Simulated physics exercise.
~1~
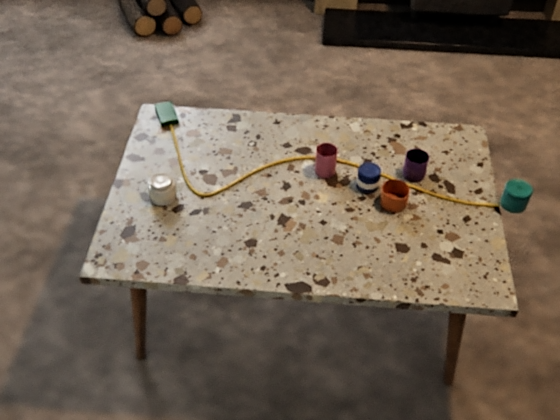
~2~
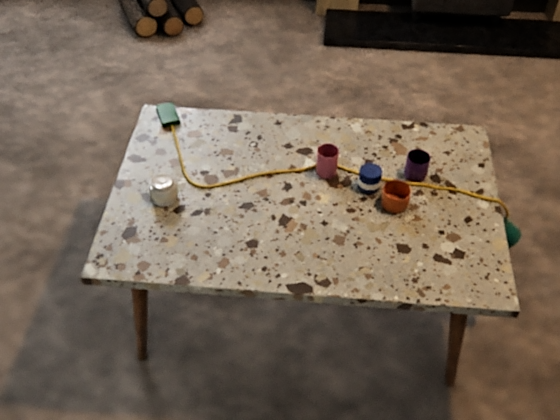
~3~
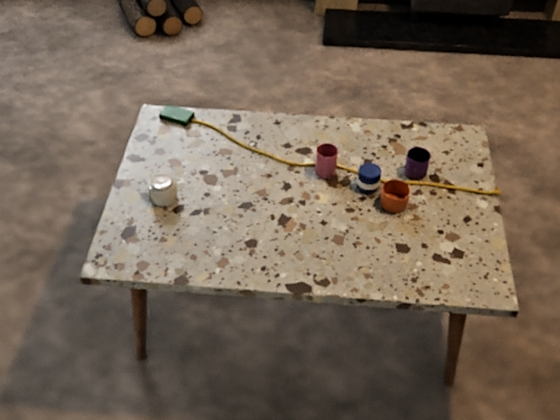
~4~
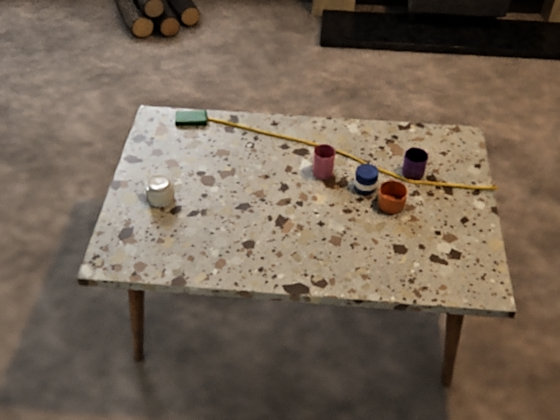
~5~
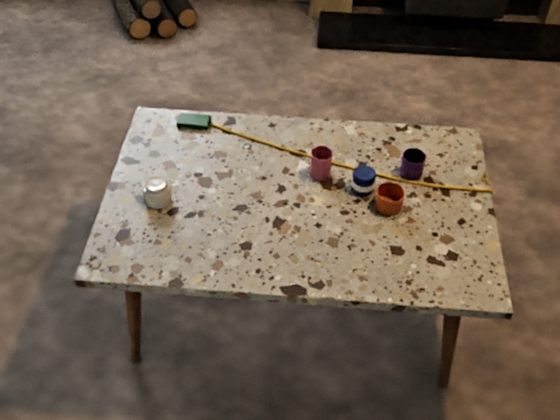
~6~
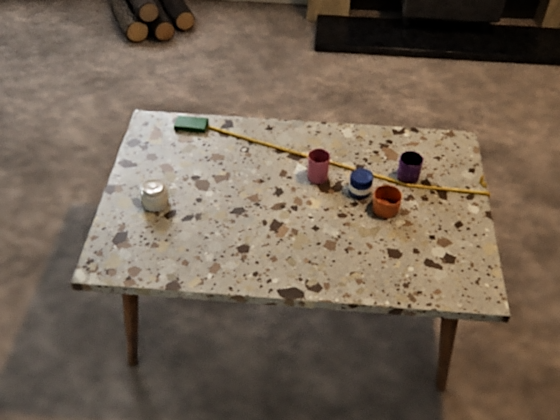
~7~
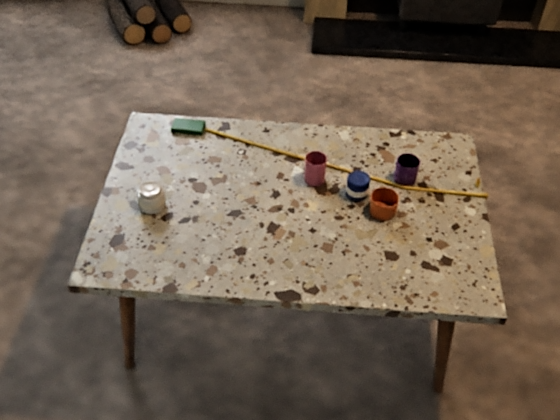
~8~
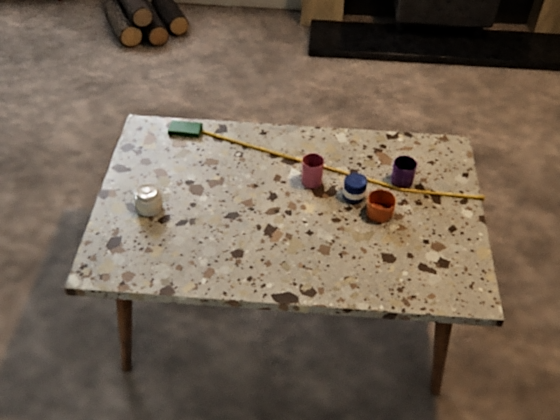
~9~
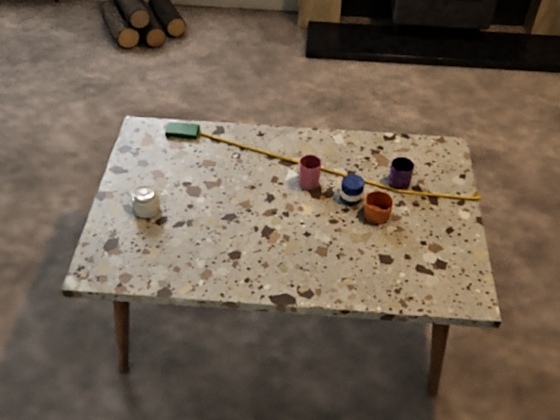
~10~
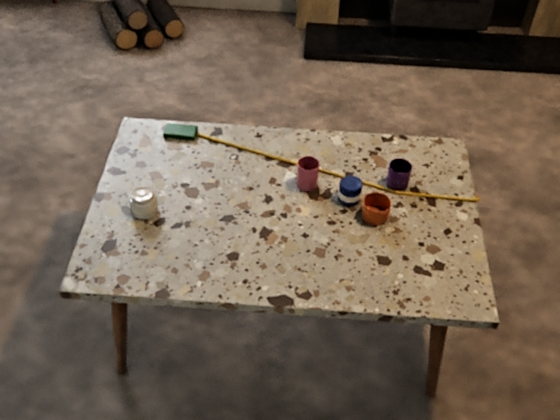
A speckled table held small colored cups, a white jar and a yellow cable linking a green block to a teal object, which dropped off the right side, pulling the cable taut and dragging the block slightly right before everything settled, cups unmoved.
